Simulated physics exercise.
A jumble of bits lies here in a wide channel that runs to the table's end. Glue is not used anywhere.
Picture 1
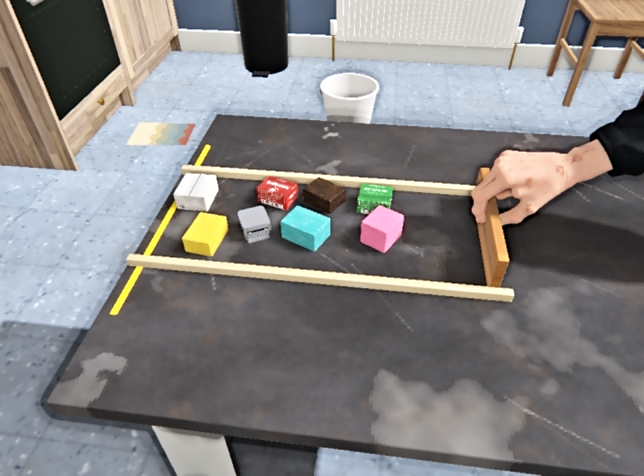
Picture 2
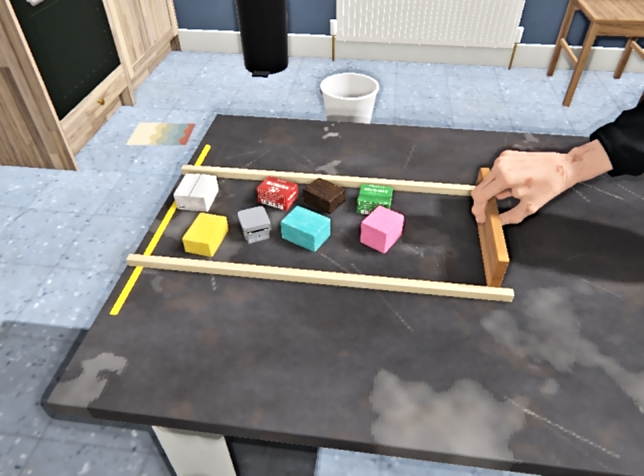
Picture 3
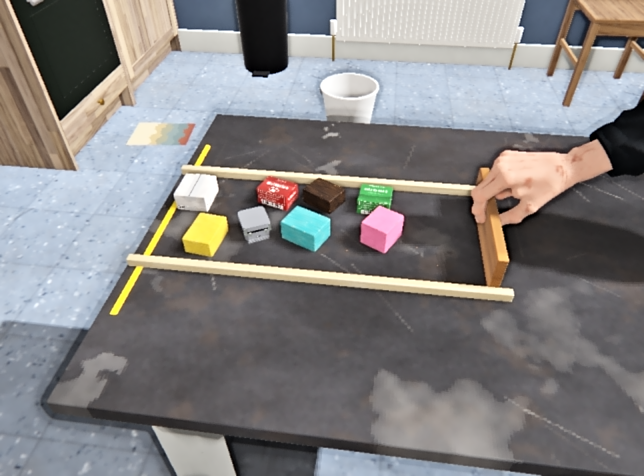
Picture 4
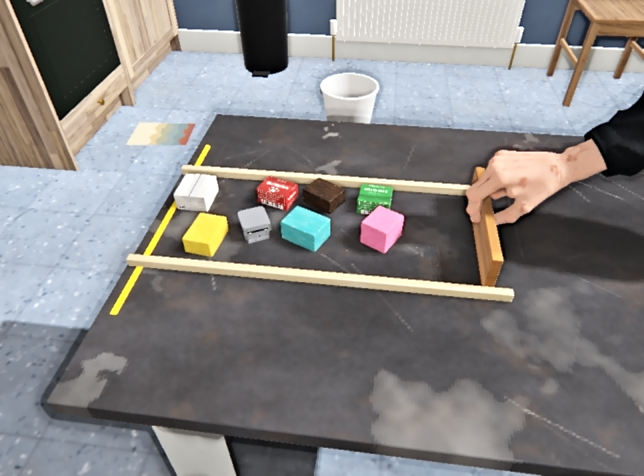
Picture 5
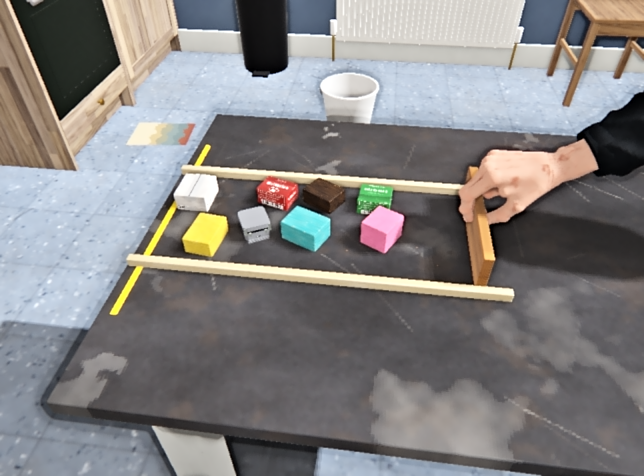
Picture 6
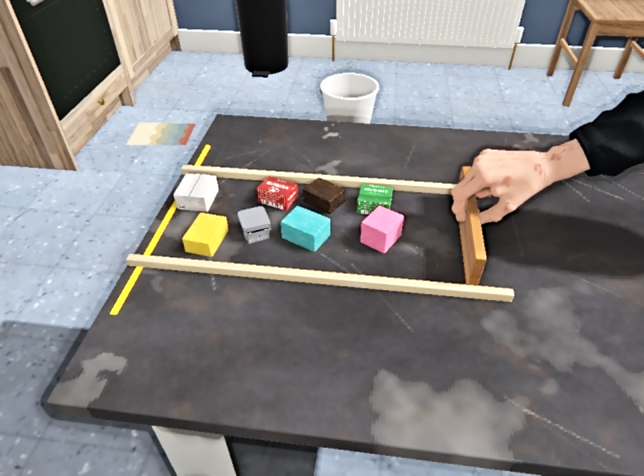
The footage shows small coloured blocks and boxes lying between two pale wooden strips on a dark table, while a hand at the right holds a brown board still, then slides it slightly left without touching them.
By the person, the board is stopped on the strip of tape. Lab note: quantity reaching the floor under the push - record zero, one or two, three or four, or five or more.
Recorded: Five or more.
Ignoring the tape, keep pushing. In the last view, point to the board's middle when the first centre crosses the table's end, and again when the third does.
It sits around (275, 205) and after that around (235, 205).
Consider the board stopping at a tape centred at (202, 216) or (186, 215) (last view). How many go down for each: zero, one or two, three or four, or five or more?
With the tape at the first place the answer is three to four, and at the second place it's five or over.
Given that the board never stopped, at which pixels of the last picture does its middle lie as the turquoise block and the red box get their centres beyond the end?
When the turquoise block crosses, the middle is near (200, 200); when the red box crosses, near (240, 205).
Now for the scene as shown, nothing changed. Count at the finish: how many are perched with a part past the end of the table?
Count of overhanging things: 1.
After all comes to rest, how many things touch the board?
It touches 1.
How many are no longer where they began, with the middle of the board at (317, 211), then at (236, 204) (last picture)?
First 7, after that 8.
Soon after, none off yet; white box at rest near (197, 192); yellow block at rest near (206, 234); grey case moving near (249, 224).
In the end, the number that fall off is five or more; gone, green box, black block, turquoise block, red box, grey case, yellow block and white box.
